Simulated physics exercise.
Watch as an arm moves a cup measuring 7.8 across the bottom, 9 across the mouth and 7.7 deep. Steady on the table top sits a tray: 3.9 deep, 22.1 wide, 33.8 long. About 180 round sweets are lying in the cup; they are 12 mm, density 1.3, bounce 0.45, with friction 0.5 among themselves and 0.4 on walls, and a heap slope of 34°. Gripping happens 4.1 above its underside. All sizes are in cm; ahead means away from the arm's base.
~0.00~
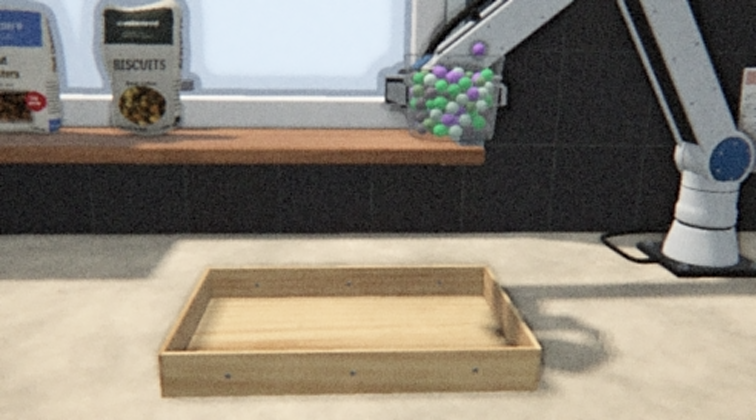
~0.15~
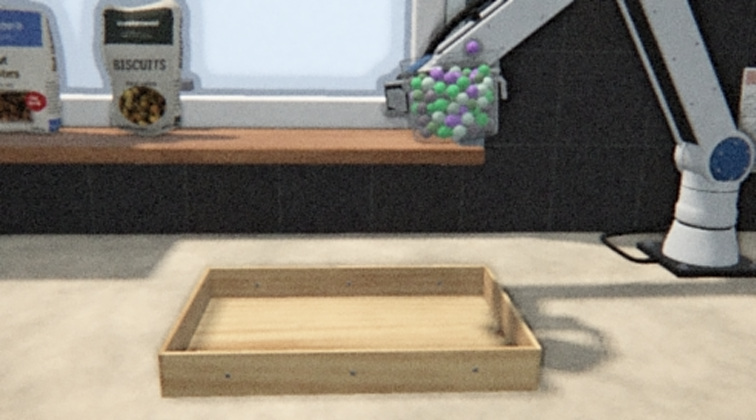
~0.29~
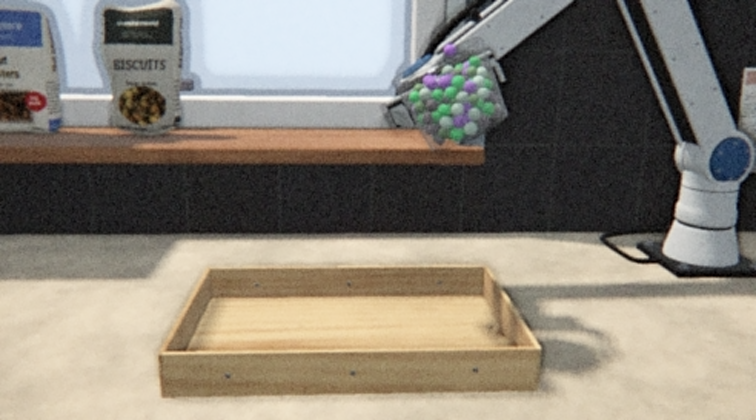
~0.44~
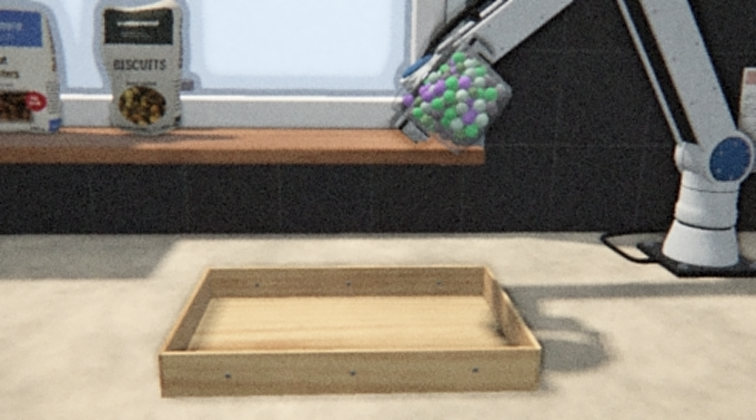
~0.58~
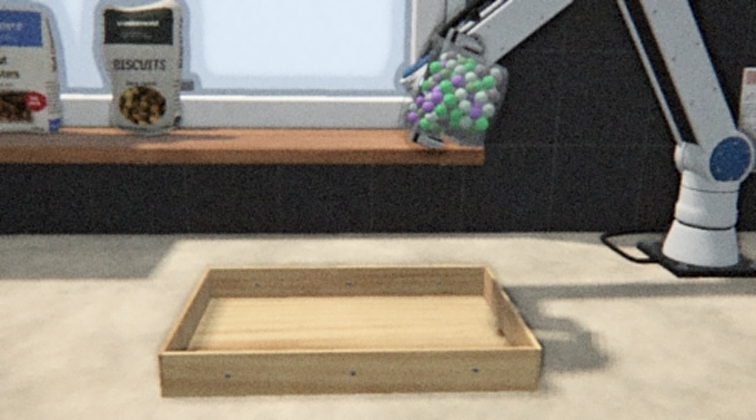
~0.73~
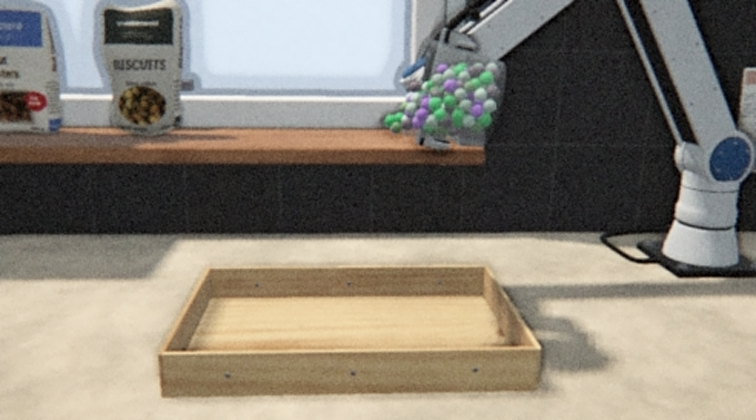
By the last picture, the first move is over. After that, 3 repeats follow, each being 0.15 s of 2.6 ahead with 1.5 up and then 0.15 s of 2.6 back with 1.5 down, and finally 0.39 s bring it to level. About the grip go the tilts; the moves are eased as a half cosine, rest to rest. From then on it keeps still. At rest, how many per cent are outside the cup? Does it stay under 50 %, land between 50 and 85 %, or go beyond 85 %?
It lands between 50 and 85 %.
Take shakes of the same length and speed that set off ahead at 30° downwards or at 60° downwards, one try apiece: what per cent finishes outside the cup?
It comes to around 40 per cent on the first try and around 15 per cent on the second.
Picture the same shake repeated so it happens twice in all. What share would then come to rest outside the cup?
It would then be around 50 per cent.
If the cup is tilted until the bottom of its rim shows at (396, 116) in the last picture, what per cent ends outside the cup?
Close to 20 in a hundred.
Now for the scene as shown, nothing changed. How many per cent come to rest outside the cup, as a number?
Estimate: About 60 %.
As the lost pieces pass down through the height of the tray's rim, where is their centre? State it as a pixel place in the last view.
I'd say somewhere around (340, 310).
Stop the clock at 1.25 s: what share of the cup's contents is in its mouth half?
Something like 60 percent sits in that half.
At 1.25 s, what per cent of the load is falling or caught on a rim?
I'd put it near 8 per cent.
After 1.25 s, tilted 78° forward, highest piece 27 above the table; 113 in the cup, 50 in the tray, 15 in flight or on a rim.
After 1.76 s, tilted 58° forward, highest piece 26 above the table; 106 in the tray, 69 in the cup, 1 on the table or floor, 2 in flight or on a rim.
After 2.22 s, level, highest piece 28 above the table; 108 in the tray, 69 in the cup, 1 on the table or floor.
After 3.27 s, level, highest piece 27 above the table; 108 in the tray, 69 in the cup, 1 on the table or floor.
At rest, 108 in the tray, 69 in the cup, 1 on the table or floor. That is 61 % outside the cup.
